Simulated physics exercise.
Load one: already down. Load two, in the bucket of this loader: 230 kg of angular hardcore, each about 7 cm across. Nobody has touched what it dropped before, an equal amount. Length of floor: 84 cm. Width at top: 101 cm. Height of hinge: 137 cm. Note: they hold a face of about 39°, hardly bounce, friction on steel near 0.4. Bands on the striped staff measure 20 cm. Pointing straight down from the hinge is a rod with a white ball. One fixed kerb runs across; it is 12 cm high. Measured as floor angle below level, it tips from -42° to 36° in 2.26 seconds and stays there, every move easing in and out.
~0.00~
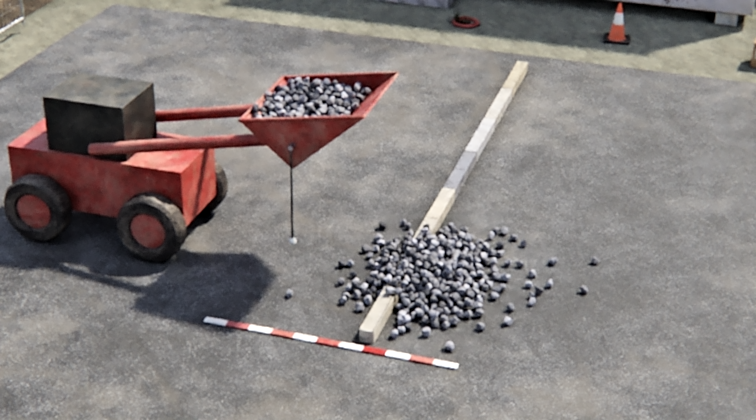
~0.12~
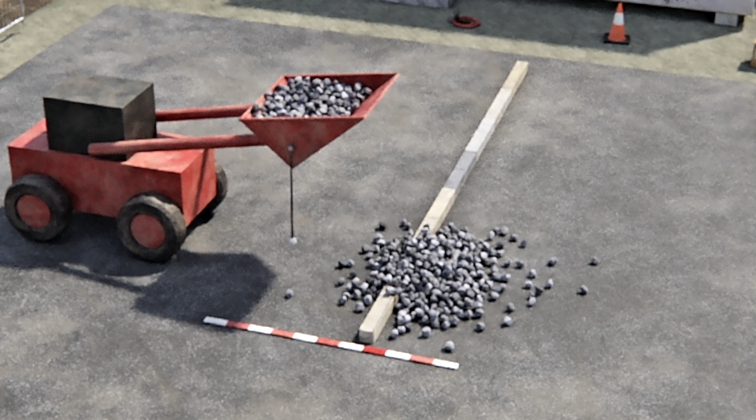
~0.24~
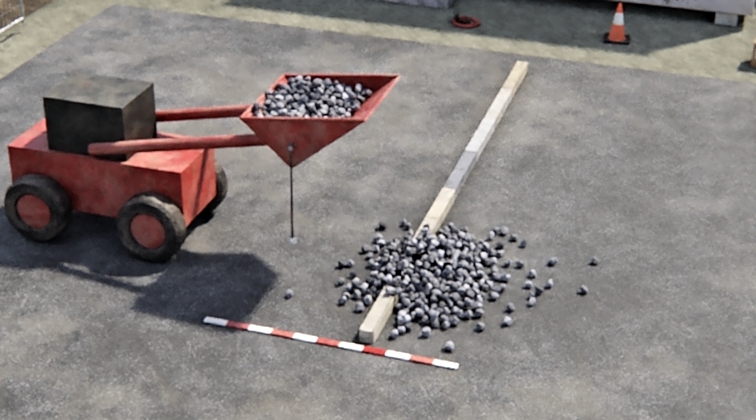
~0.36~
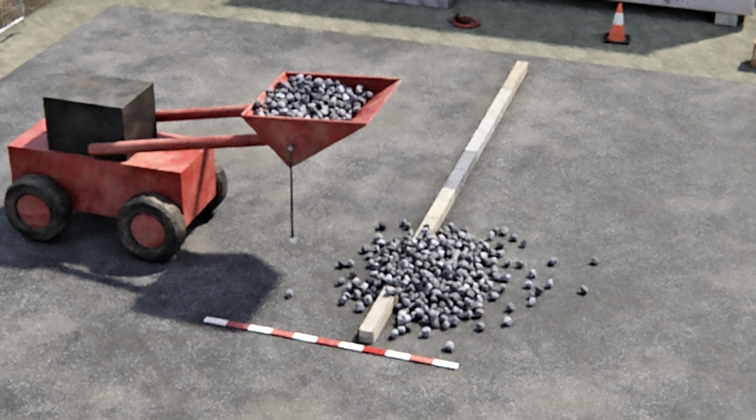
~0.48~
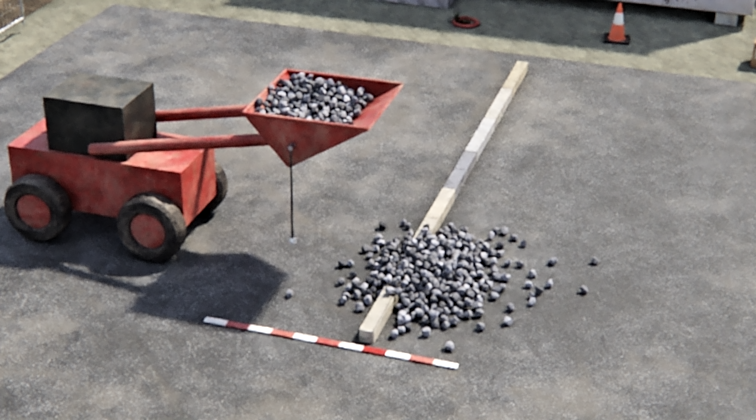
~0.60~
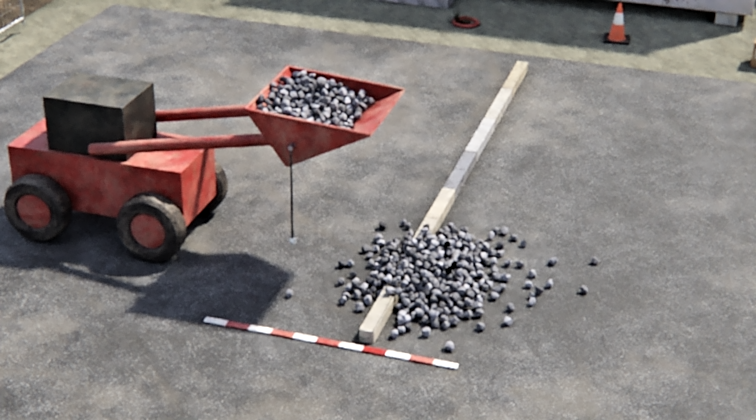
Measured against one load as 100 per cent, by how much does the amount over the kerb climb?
The amount climbs by some 41 per cent of a load.
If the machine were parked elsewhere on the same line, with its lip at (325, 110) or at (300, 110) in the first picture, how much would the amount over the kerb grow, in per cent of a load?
Around 0 percent, then around 0 percent.
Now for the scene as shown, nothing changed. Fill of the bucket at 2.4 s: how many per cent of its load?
40 % still inside.
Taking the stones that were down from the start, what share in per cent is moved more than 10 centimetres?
Close to 5 in a hundred of them.
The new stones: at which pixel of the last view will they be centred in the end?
The centre sits about (406, 257).
After 1.7 s the floor is at 24°; in per cent of one load, 100 in the bucket, 23 on this side of the kerb, 77 over the kerb; the foremost stones are at (552, 283).
After 2.4 s the floor is at 36°; in per cent of one load, 40 in the bucket, 77 on this side of the kerb, 83 over the kerb; the foremost stones are at (552, 283).
After 2.7 s the floor is at 36°; in per cent of one load, 9 in the bucket, 86 on this side of the kerb, 105 over the kerb; the foremost stones are at (552, 283).
After 5.3 s the floor is at 36°; in per cent of one load, 0 in the bucket, 82 on this side of the kerb, 118 over the kerb; the foremost stones are at (552, 283). Net gain over the kerb, 41.
